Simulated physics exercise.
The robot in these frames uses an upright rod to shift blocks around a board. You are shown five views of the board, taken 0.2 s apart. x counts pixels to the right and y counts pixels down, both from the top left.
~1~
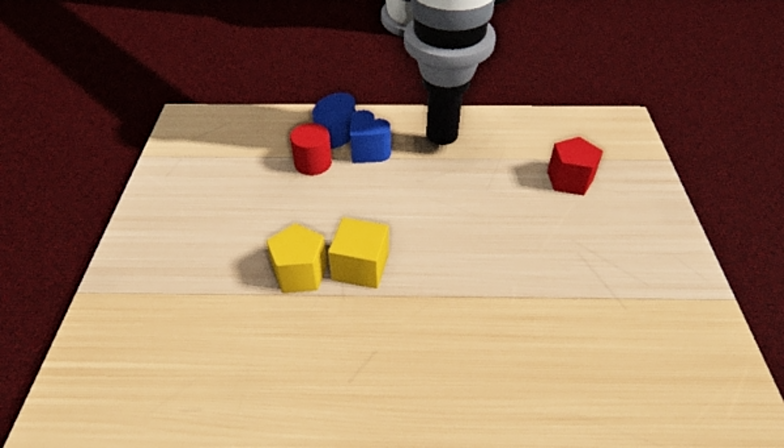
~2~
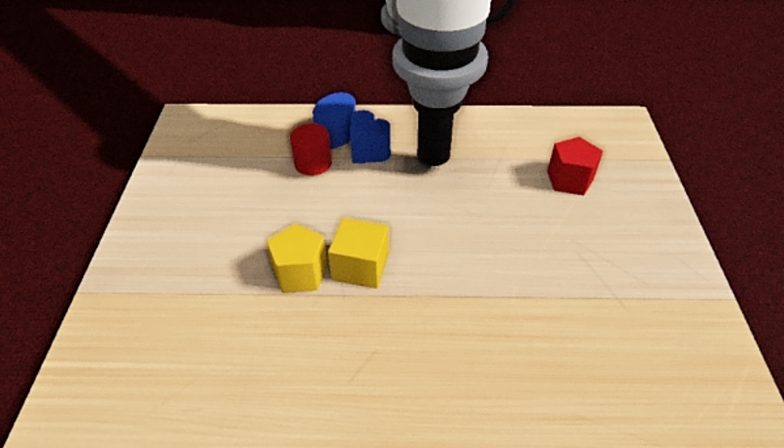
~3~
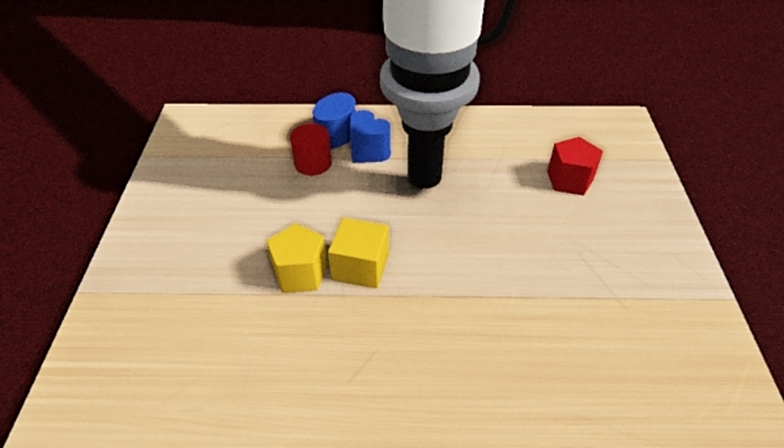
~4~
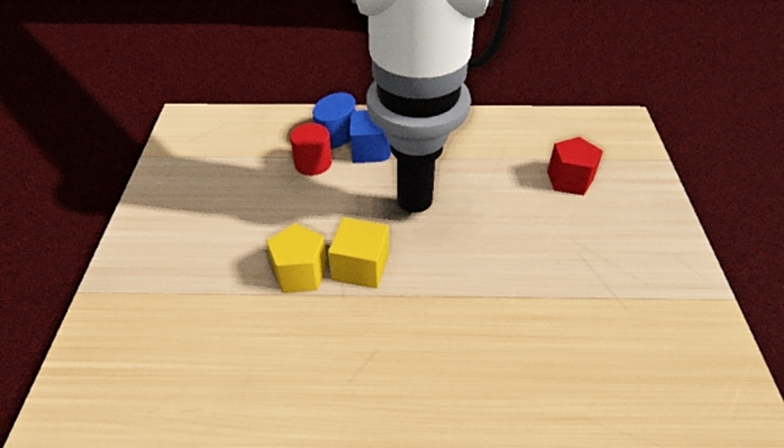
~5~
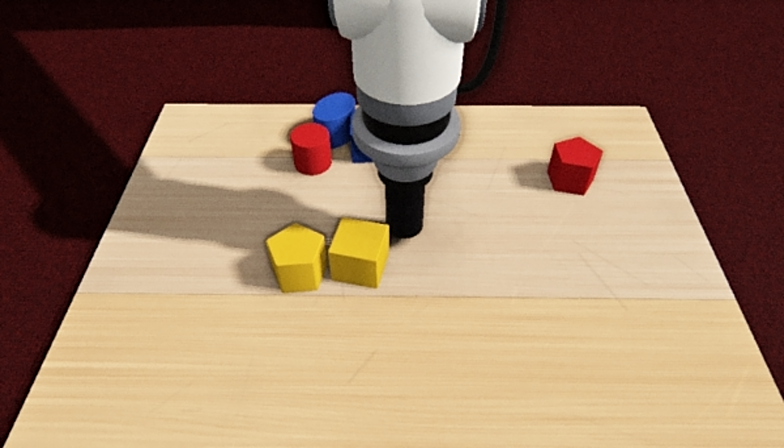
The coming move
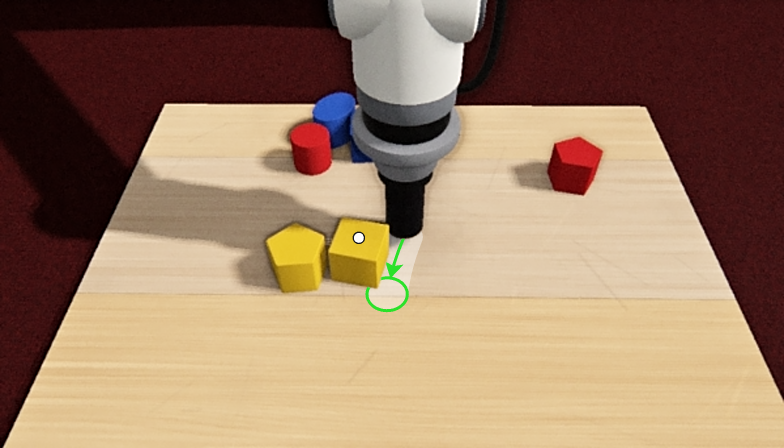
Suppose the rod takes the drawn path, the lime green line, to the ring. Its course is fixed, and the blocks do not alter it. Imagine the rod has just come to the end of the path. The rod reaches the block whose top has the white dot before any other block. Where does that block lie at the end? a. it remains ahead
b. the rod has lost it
Option b.
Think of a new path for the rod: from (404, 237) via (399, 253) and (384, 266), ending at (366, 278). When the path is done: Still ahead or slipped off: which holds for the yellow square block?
It sits in front of the rod.
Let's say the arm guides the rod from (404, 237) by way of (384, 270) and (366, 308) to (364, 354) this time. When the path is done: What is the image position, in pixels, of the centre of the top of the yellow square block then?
Somewhere near (311, 286).
The drawn path runs from (404, 237) by way of (397, 254) and (392, 273) to (387, 294); the dot is on the yellow square block.
The first path, step by step. Halfway along, rod at (394, 253); yellow pentagon at (290, 245); yellow square block at (345, 252), turned 20° clockwise.
At the end, rod at (387, 283); yellow pentagon at (286, 245), turned 20° clockwise; yellow square block at (336, 268), turned 55° clockwise.
